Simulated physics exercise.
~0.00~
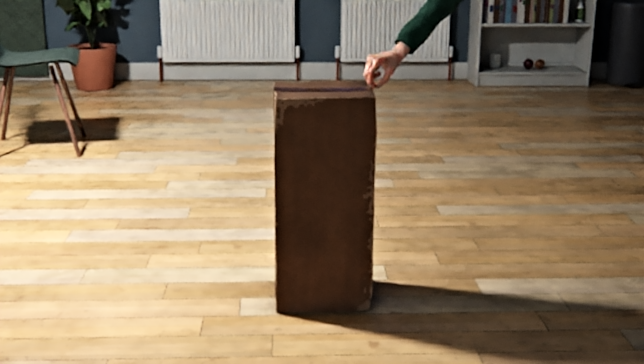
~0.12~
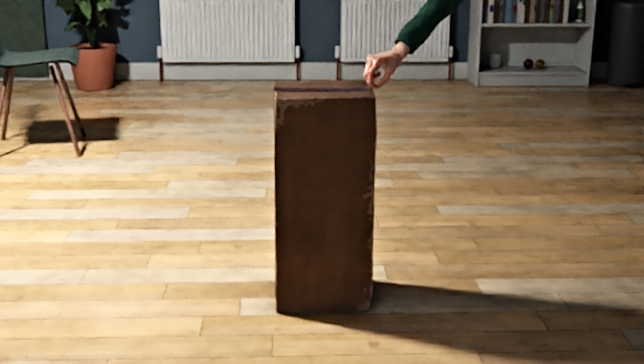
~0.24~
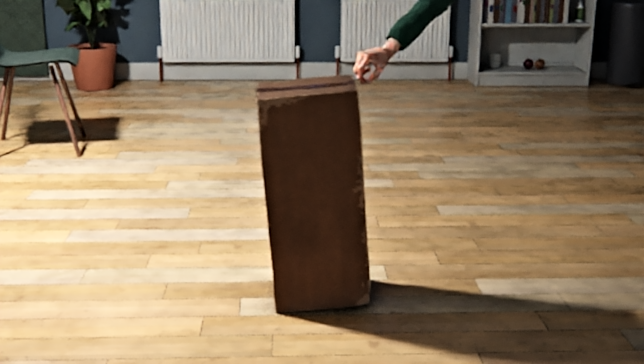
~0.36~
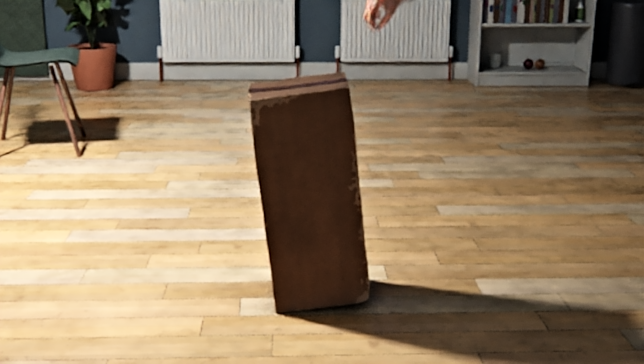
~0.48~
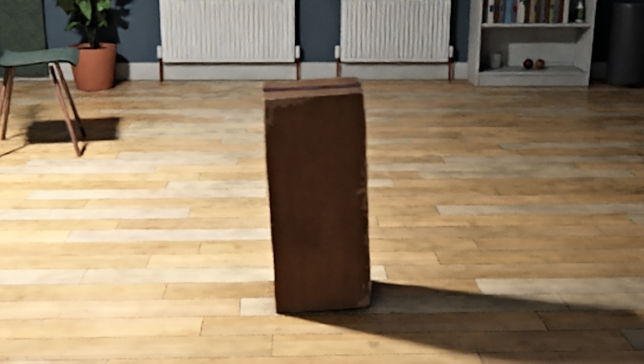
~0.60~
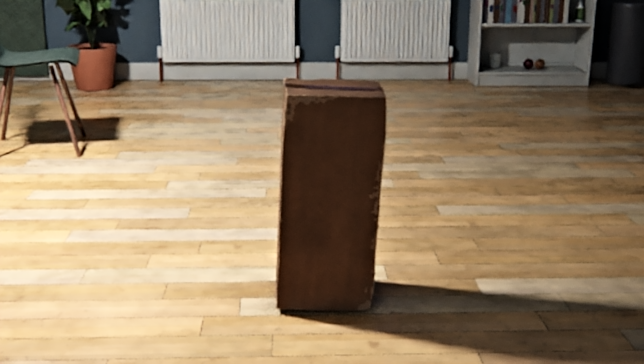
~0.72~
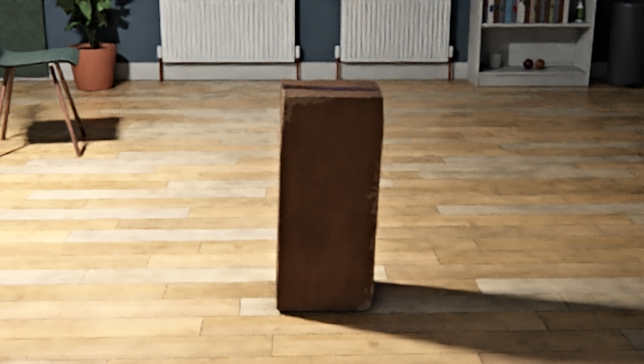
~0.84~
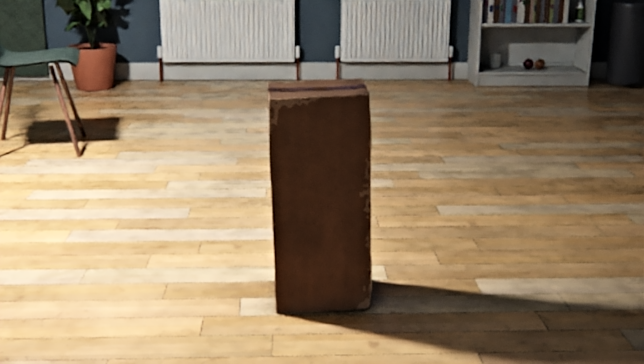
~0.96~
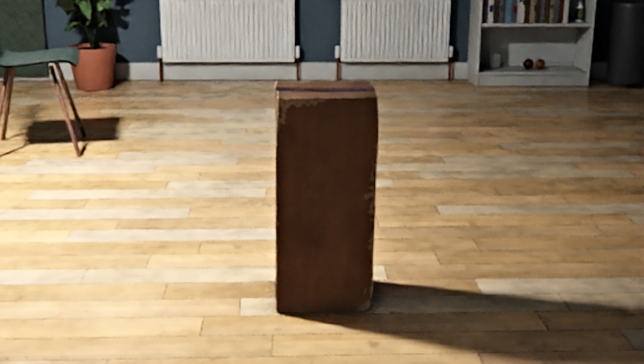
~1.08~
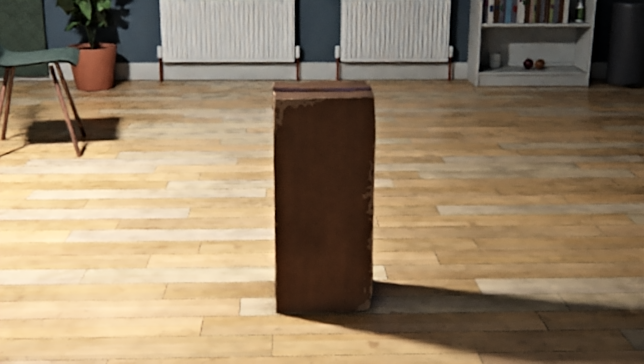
A brown parcel, nudged left by a hand, rocks right and left, then settles upright.
